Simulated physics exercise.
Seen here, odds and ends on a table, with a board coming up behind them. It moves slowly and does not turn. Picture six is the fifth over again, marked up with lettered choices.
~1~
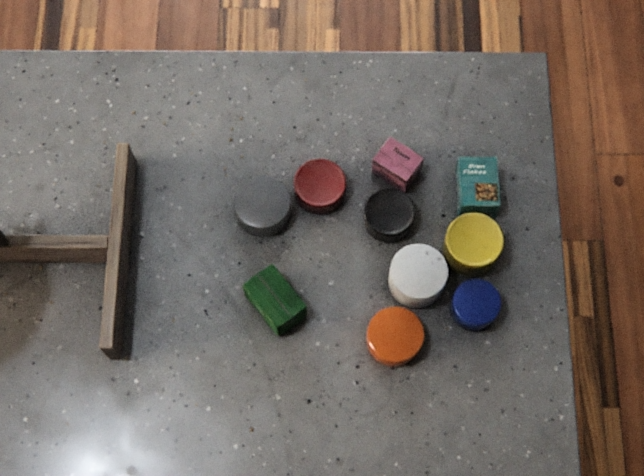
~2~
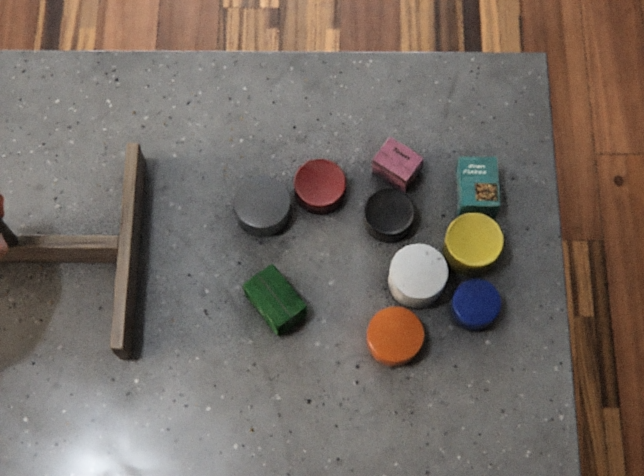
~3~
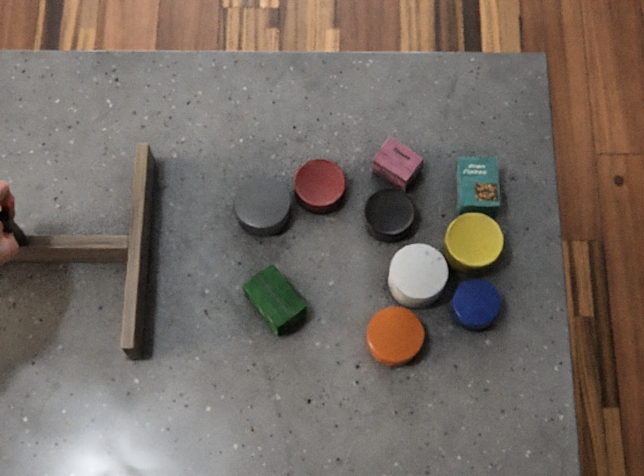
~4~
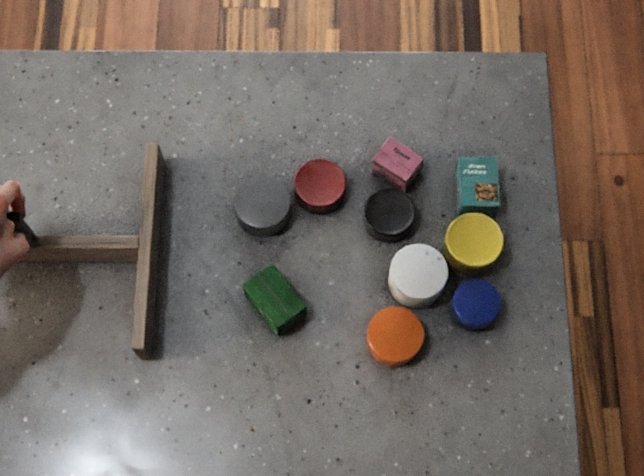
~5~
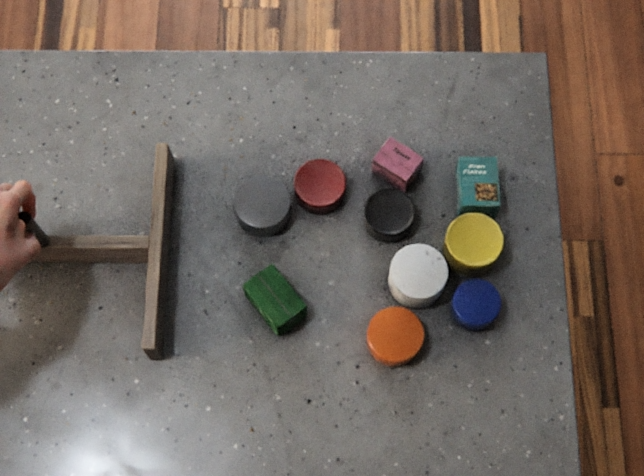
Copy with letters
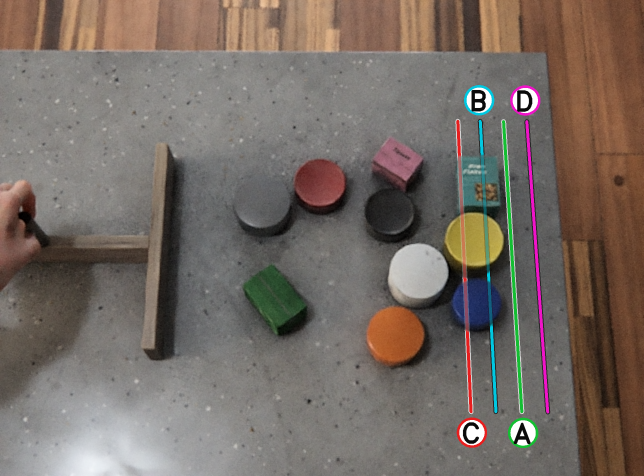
On a speckled grey tabletop, a hand comes into view at the left, moving a T-shaped wooden board slowly rightward toward colourful round tubs, a green box and small packets, which all stay still as the gap narrows.
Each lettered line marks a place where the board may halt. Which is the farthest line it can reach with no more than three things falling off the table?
B.
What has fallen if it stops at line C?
It is the yellow jar.
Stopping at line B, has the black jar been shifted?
Yes.
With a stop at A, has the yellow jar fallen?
Yes.
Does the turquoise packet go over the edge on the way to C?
By then, no.
On the marked copy, A at (512, 259); B at (488, 259); C at (464, 259); D at (537, 259).
Following B. Soon after the start, board (275, 243); red tub (353, 177); green box (304, 306).
Later, board (396, 243); yellow jar (517, 249); turquoise packet (504, 174).
In the end, board (489, 244); yellow jar over the edge; turquoise packet over the edge; three fallen.
As for the rest, A drops five; C is within the limit but short; D drops six.
